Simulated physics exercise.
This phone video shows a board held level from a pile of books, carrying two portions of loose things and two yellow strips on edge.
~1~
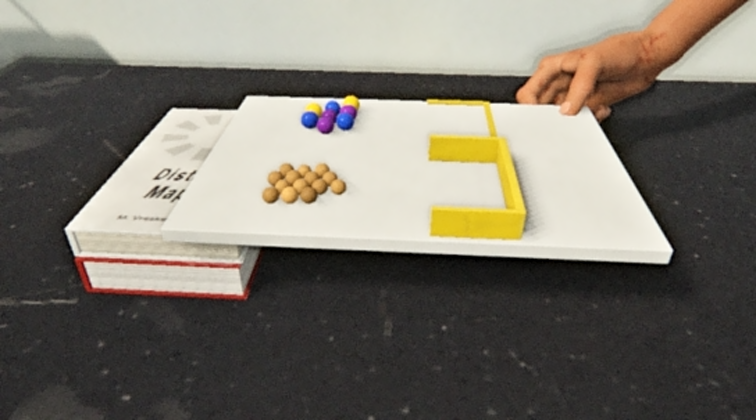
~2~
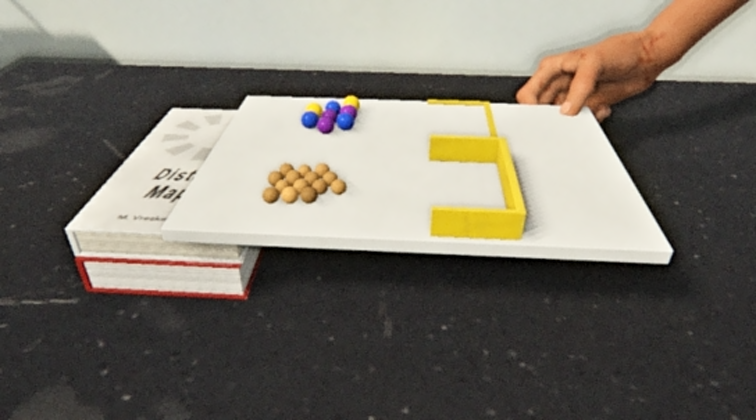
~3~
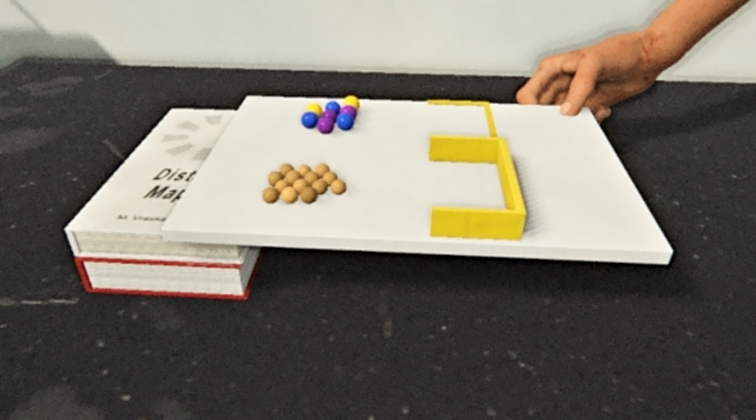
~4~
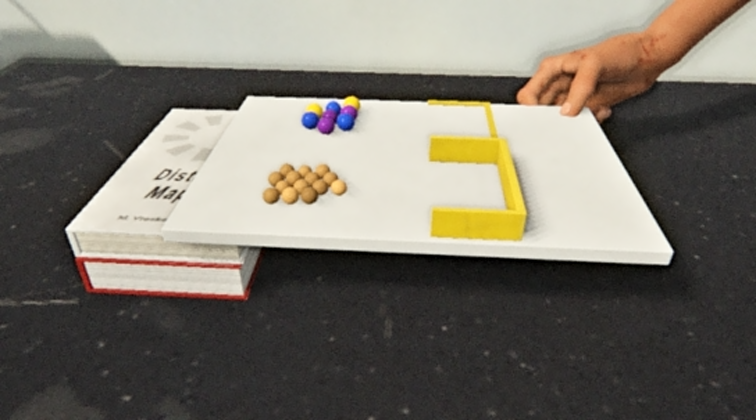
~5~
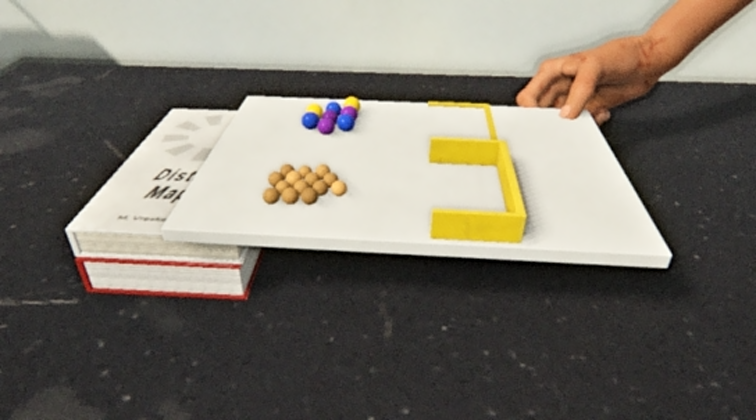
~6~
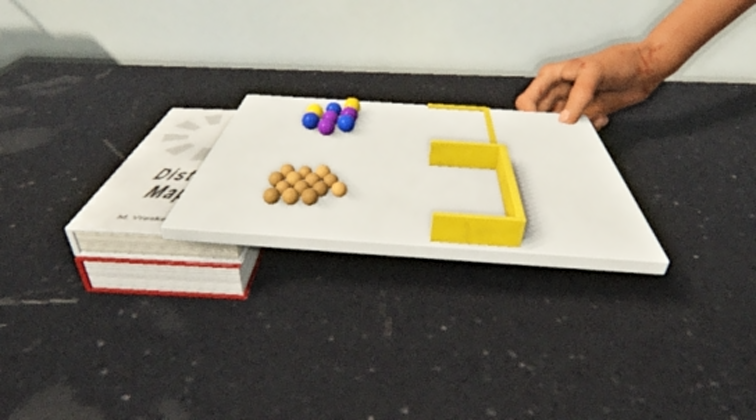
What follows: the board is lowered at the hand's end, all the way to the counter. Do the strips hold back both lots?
Outcome: The nearer handful fails to clear its barrier; the farther handful overcomes its barrier.
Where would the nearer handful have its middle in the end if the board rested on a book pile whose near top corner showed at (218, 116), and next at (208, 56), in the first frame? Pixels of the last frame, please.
Final centre, try 1 ~ (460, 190); try 2 ~ (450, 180).
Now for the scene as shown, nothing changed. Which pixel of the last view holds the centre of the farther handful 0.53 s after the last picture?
Its middle sits close to (406, 140) in the last picture.
Then, 0.26 s on from there, board sloping at 8°; nearer handful on its way down; farther handful where it was.
Then, 0.53 s on from there, board resting at 11°; nearer handful on its way down; farther handful on its way down.
Then, 0.86 s on from there, board resting at 11°; nearer handful has reached its bar; farther handful the whole lot past its bar.
In the end, board resting at 11°; nearer handful gathered behind its bar; farther handful the whole lot past its bar.
